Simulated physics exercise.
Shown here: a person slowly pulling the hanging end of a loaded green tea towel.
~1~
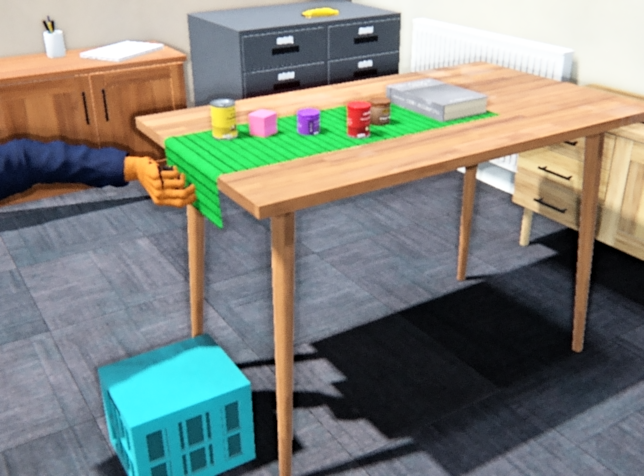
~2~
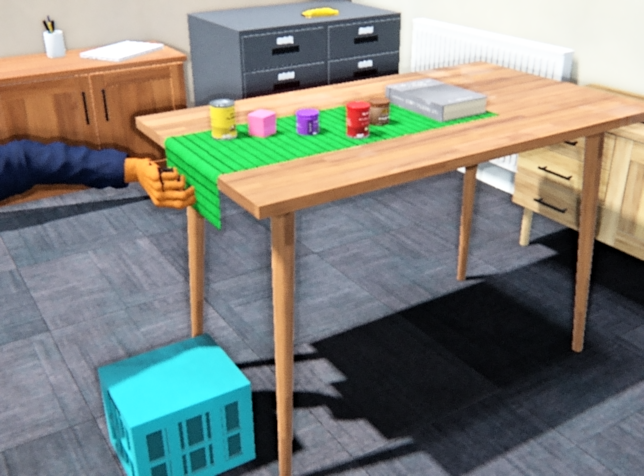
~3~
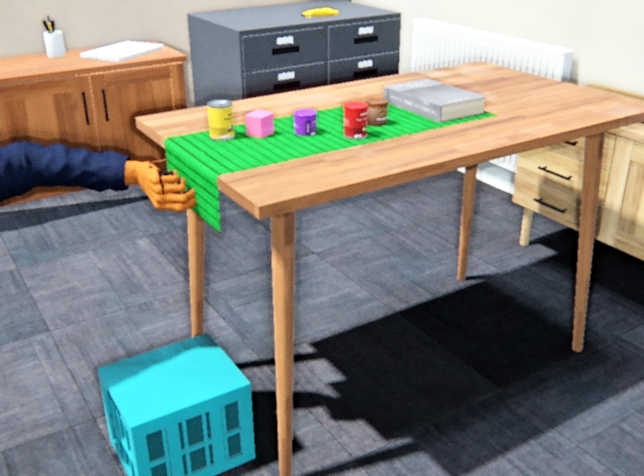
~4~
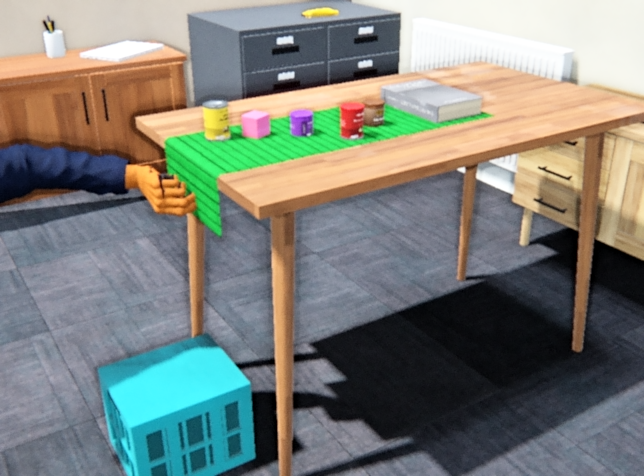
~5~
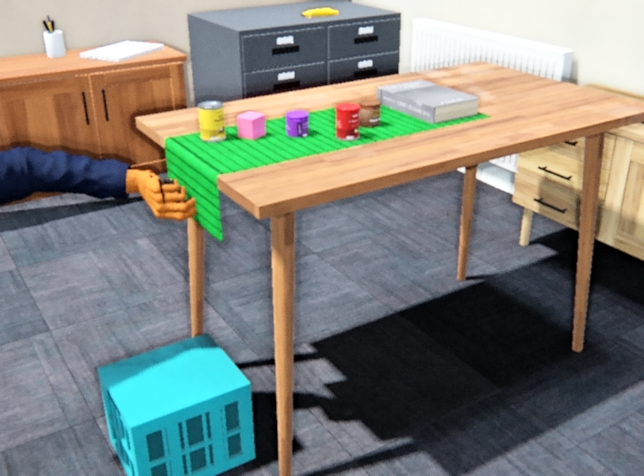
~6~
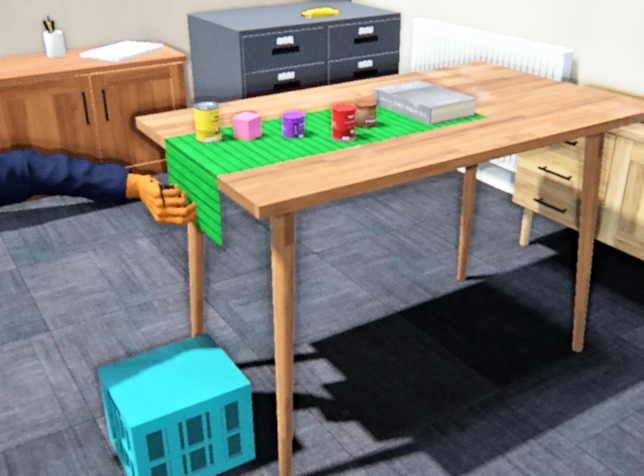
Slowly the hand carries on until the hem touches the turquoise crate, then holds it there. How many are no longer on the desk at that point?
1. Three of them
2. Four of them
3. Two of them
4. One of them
(2) Four of them.
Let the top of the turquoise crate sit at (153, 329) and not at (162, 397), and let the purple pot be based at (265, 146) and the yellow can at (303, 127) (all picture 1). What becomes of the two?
As for the purple pot, it leaves the top; as for the yellow can, it stays in place.
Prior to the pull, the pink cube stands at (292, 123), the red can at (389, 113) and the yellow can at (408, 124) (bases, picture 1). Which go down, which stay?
Here's how it goes: The pink cube ends up down, the red can makes it through, and the yellow can makes it through.
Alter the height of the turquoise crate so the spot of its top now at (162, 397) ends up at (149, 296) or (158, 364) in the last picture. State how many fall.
Then 1, then 3.
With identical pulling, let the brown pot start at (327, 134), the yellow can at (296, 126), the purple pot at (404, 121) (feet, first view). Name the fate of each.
Here's the result: The brown pot leaves the top, the yellow can leaves the top and the purple pot remains in place.
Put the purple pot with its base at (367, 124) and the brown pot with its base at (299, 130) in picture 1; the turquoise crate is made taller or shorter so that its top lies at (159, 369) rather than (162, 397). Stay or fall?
The purple pot ends up still on top and the brown pot ends up off the top.
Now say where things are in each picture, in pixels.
The first frame shows hem (222, 230); yellow can (223, 103); pink cube (263, 113); purple pot (308, 112); red can (359, 104); brown pot (380, 100); top of the crate (162, 397).
The second frame shows hem (221, 231); yellow can (222, 103).
The third frame shows hem (221, 233); pink cube (260, 114).
The fourth frame shows hem (221, 238); purple pot (302, 113); top of the crate (162, 397).
The fifth frame shows hem (223, 242); red can (348, 106).
The sixth frame shows hem (222, 247); yellow can (207, 105); pink cube (247, 116); purple pot (293, 115); red can (344, 107); brown pot (366, 103).
Early on, hem near (199, 303); yellow can and pink cube gone.
Midway, hem near (202, 351); yellow can, pink cube and purple pot gone.
Finally, hem on the crate; yellow can, pink cube, purple pot and red can gone. Over the edge go four.
